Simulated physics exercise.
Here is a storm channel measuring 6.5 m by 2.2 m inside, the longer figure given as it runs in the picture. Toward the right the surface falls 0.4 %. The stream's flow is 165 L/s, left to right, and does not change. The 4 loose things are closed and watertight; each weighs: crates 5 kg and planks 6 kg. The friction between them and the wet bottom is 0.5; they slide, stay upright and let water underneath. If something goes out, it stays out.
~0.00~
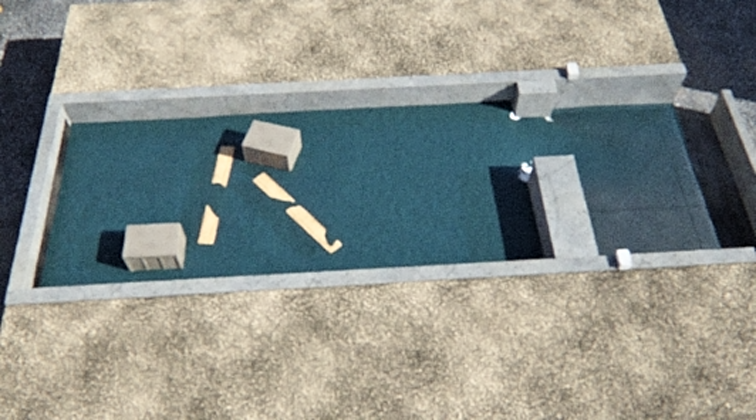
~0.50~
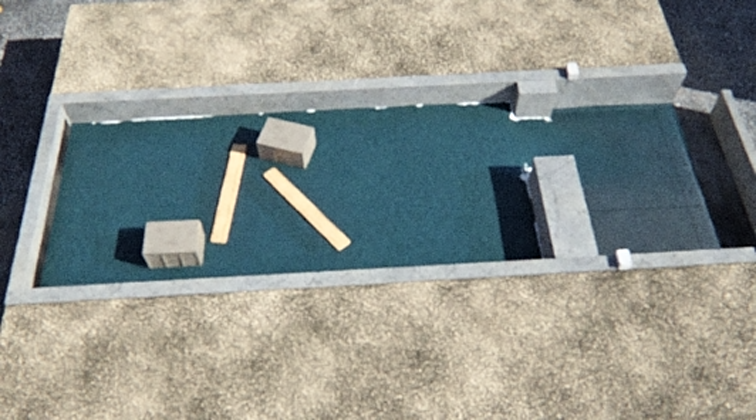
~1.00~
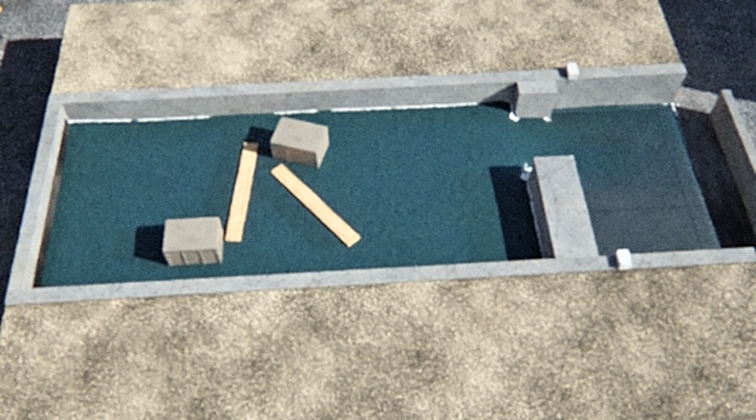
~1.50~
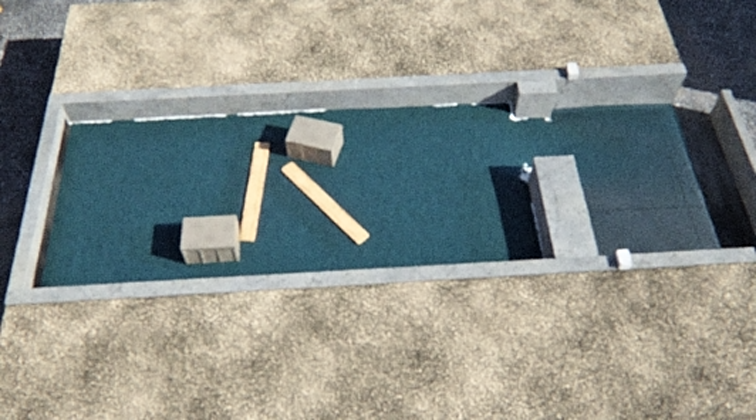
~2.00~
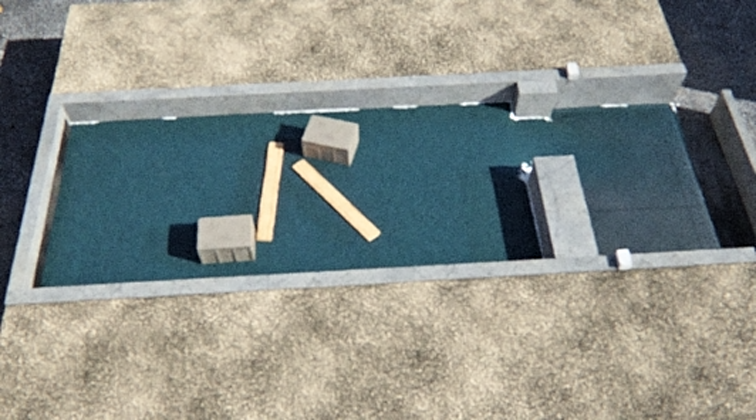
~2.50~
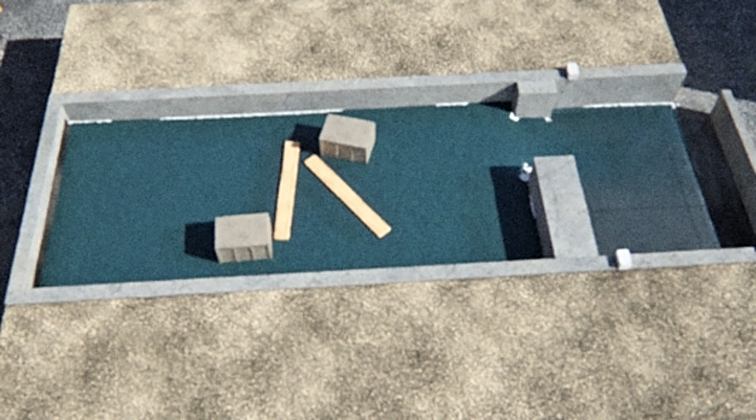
The footage shows two grey box-like crates and pale planks floating on dark teal water in a concrete-walled channel, all drifting slowly to the right together, covering a modest distance while the blocks fixed along the channel stay still.
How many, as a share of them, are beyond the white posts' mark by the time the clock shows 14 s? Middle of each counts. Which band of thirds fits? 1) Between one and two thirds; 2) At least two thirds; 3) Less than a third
The answer is 3.
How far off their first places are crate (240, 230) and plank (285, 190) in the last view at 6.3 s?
200 cm, 200 cm.
After 3.5 s 0 of 4 are over the mark; 4 afloat.
After 6.3 s 0 of 4 are over the mark; 4 afloat.
After 10.0 s 1 of 4 are over the mark; 3 afloat.
After 14.0 s 1 of 4 are over the mark; 3 afloat.
